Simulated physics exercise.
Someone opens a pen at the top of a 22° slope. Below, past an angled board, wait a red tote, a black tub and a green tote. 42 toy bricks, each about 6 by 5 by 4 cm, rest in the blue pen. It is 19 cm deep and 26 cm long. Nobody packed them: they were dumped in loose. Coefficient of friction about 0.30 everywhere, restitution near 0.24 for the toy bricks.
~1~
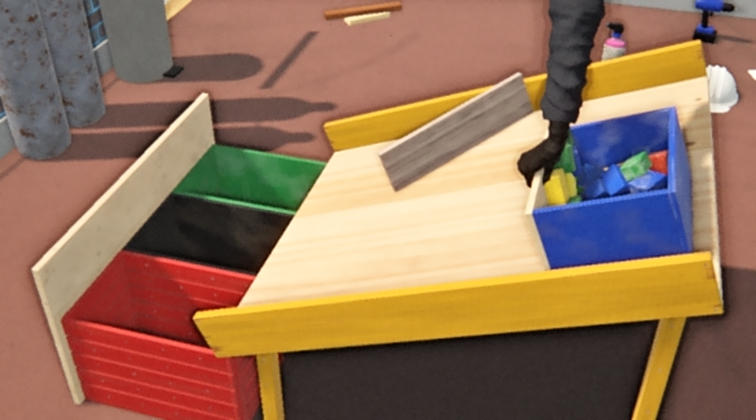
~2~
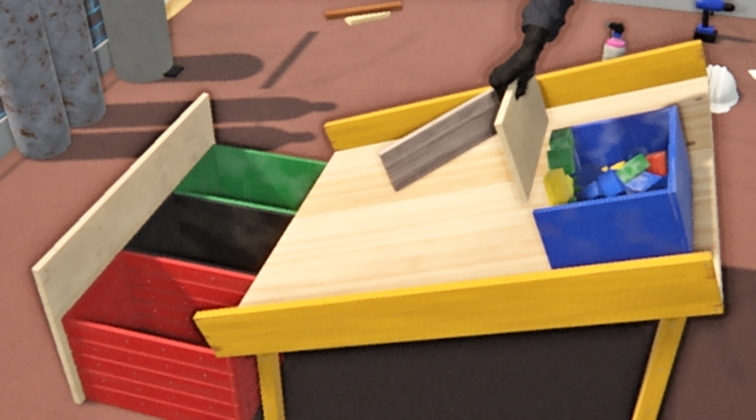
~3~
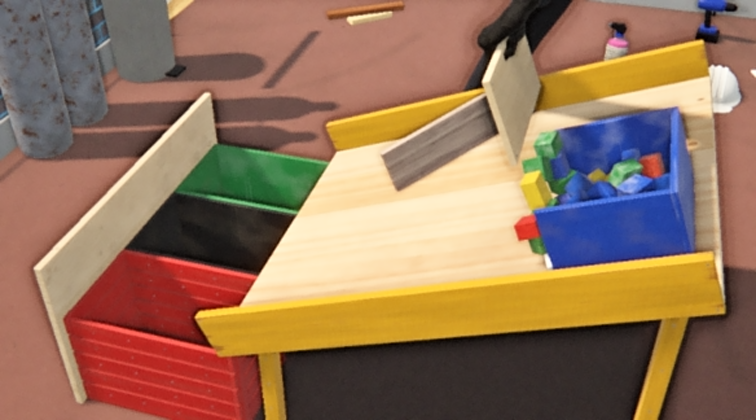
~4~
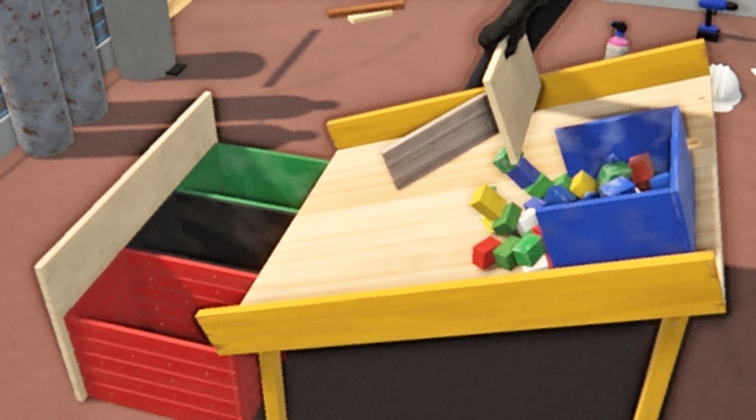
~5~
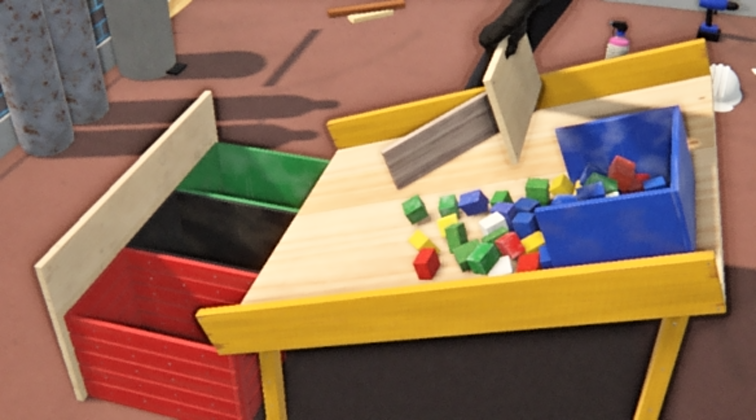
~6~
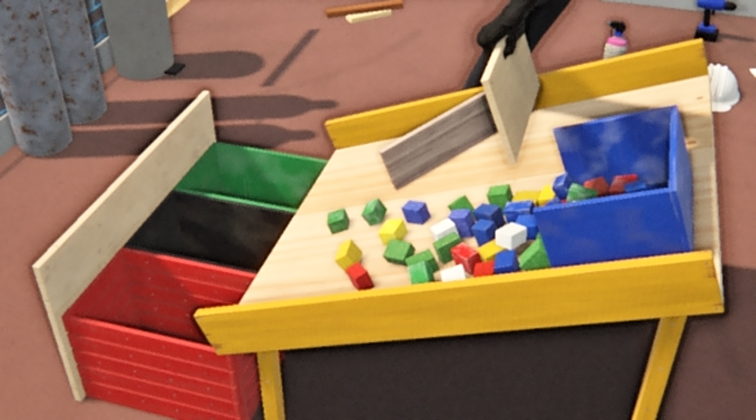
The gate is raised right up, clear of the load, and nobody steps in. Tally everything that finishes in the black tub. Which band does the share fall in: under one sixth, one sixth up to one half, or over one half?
Middle range, sixth to half.
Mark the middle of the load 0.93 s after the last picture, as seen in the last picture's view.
I'd say close to (178, 331).
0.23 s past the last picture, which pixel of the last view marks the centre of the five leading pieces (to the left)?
About (251, 259).
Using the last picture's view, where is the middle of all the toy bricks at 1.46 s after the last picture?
Around (163, 341).
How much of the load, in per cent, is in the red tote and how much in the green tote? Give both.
I'd put it at about 65 percent, then about 0 percent.
Then, 0.23 s after the last picture, 5 still in the blue pen, 2 in the black tub, 34 on the slope and 1 in the air.
Then, 0.53 s after the last picture, 5 in the red tote, 4 in the black tub, 31 on the slope and 2 in the air.
Then, 0.93 s after the last picture, 19 in the red tote, 12 in the black tub and 11 on the slope.
Outcome (1.46 s after the last picture), 27 in the red tote and 15 in the black tub. Asked share, 15 of 42, 36 per cent.
